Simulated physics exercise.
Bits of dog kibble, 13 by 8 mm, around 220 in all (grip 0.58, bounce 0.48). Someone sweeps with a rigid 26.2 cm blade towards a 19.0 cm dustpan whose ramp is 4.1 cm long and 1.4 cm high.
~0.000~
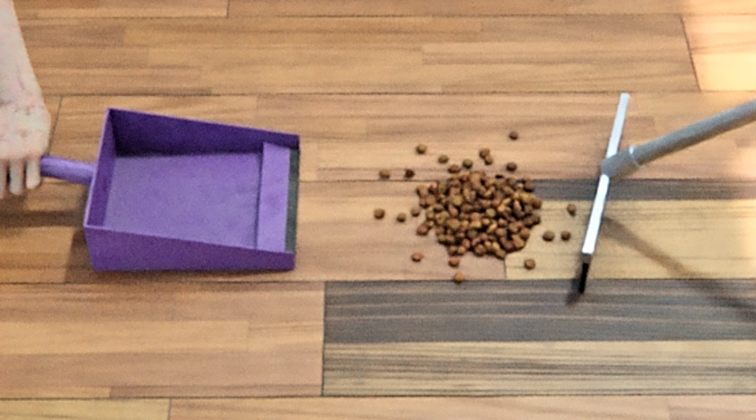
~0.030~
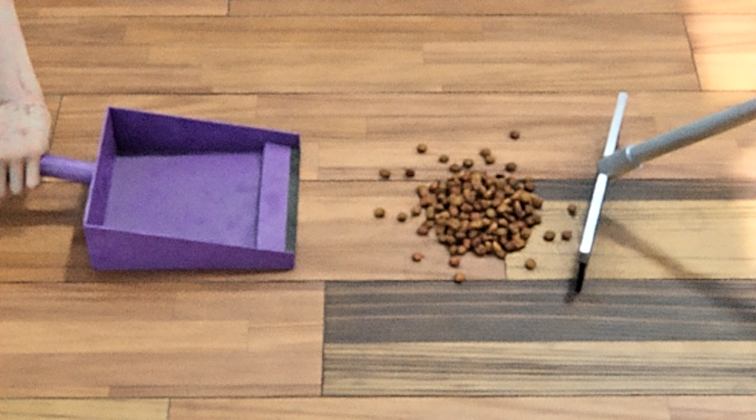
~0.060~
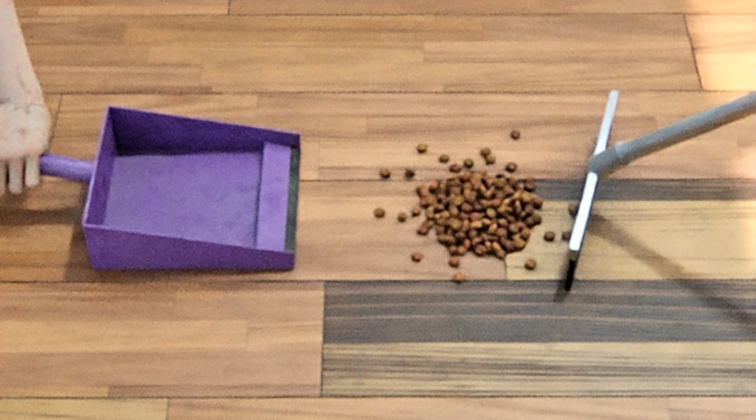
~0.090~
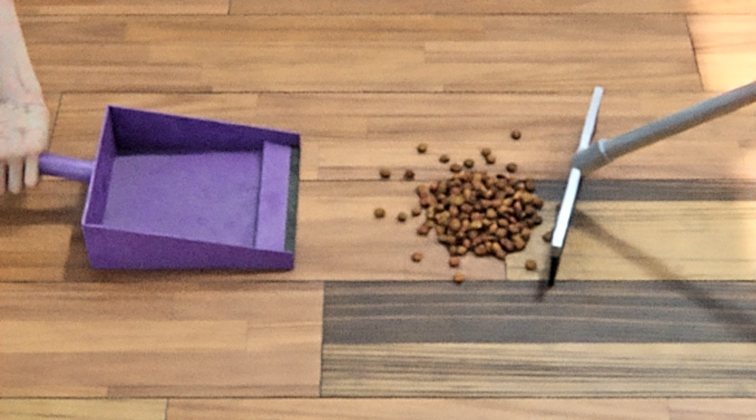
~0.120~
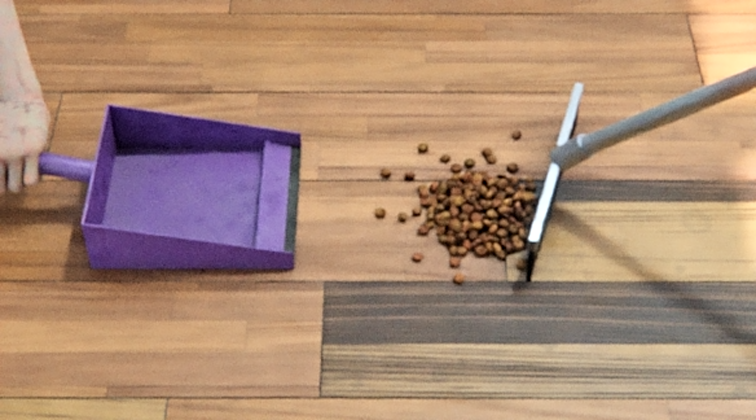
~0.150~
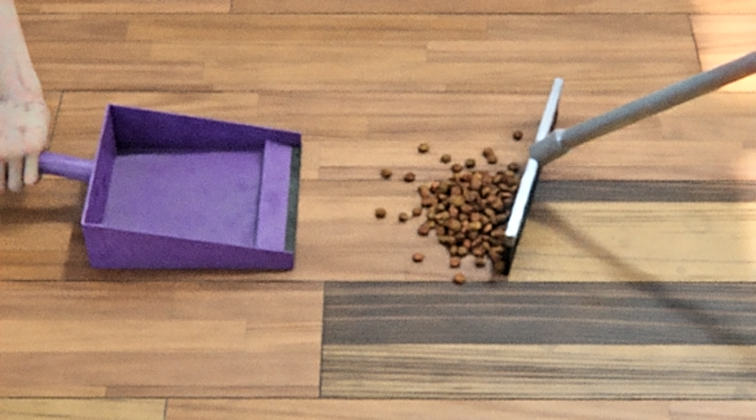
At the start, a hand holds a purple dustpan on the left of a wooden floor, with a loose pile of brown kibble between it and an upright blade on a pole. The blade then slides left, meets the pile's right edge and pushes those pieces closer together, while the dustpan stays still.
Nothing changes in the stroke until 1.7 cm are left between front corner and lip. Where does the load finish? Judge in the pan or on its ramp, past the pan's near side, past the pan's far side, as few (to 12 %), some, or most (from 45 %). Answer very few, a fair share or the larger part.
Pan: A fair share, near side: Very few, far side: A fair share.
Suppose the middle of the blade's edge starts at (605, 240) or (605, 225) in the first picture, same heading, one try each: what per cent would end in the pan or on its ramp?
Some 20 and 25 per cent.
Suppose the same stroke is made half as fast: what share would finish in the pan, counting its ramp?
In that case some 20 per cent.
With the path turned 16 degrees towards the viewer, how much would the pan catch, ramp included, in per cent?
In that case some 20 per cent.
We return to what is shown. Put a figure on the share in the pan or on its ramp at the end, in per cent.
Roughly 30 per cent.
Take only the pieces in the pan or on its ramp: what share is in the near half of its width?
About 20 per cent.
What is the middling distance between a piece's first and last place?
Roughly 22 cm.
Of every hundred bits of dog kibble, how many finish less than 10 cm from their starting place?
Some 0 per cent.
After 0.29 s, middle of the blade 15 cm from the lip; 0 % over the lip, far side 5 %, near side 0 %.
After 0.39 s, middle of the blade 8 cm from the lip; 0 % over the lip, far side 15 %, near side 5 %.
Then, at 0.61 s, middle of the blade 5 cm from the lip; 30 % over the lip, far side 30 %, near side 5 %.
In the end, at 1.1 s, pan 30 %, near side 5 %, far side 30 %, in front of the lip or behind the blade 40 %.
